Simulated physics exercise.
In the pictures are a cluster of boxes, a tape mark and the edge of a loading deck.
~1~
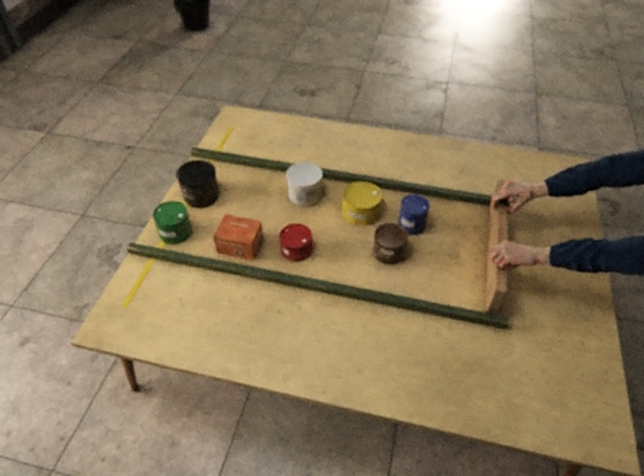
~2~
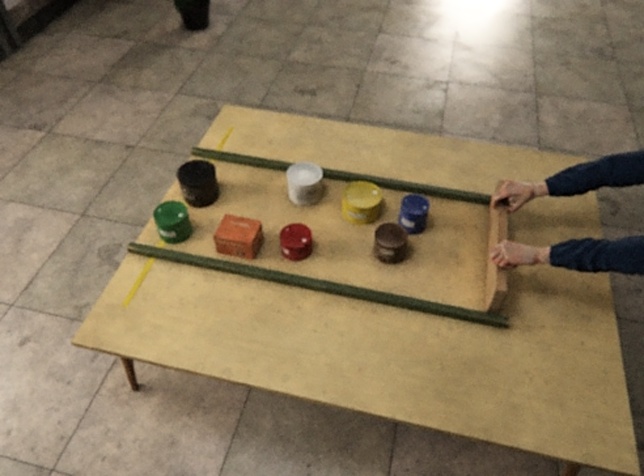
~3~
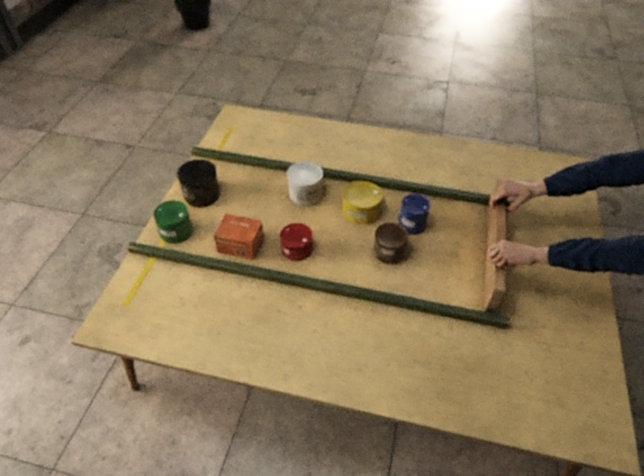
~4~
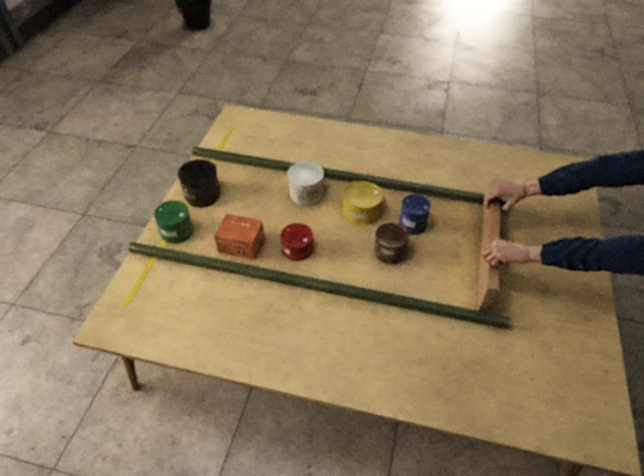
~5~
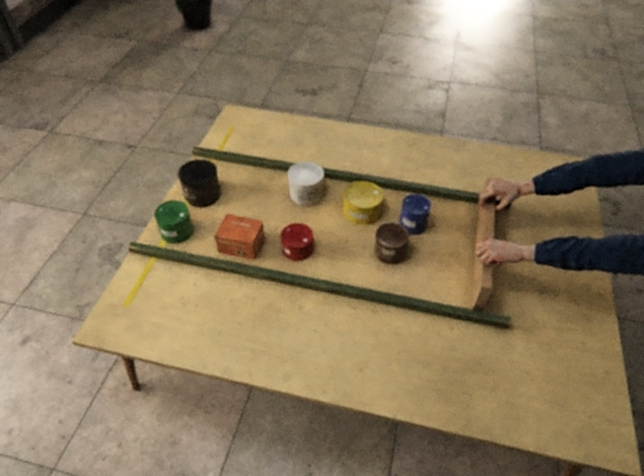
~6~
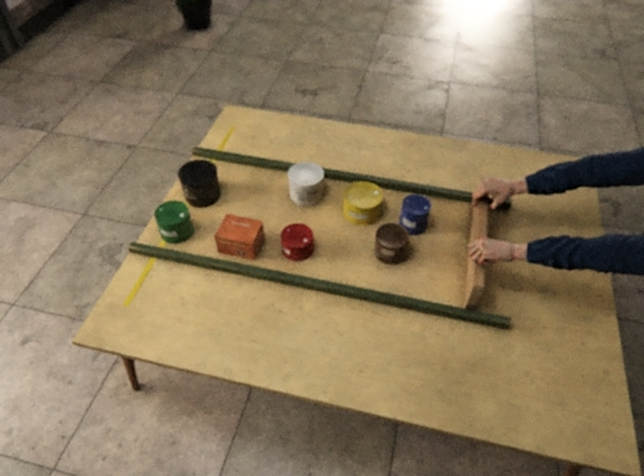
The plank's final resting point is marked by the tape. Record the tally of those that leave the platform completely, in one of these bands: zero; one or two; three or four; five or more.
Lost: Three or four.
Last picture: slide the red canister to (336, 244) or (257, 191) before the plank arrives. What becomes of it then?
Result, in order: It is safe; it leaves the top.
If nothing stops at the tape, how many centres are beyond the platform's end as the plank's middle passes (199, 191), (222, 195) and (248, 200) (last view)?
Going through the three places, I get 4, 2 and 0.
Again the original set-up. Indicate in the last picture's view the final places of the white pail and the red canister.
First at (190, 157); second at (149, 231).
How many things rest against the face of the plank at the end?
4.
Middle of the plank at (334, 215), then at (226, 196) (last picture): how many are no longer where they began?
Tally: First 5; then 8.
A little later, none off yet; green canister at rest near (174, 222); black pail at rest near (200, 184); orange box at rest near (241, 237).
Next, none off yet; green canister at rest near (174, 222); black pail at rest near (200, 184); orange box shifted a little near (230, 237).
Later still, none off yet; green canister shifted about its own width near (145, 214); black pail shifted about its own width near (164, 180); orange box shifted well along near (172, 228).
When it is over, the number that fall off is three or four; down, yellow canister, orange box, black pail and green canister.
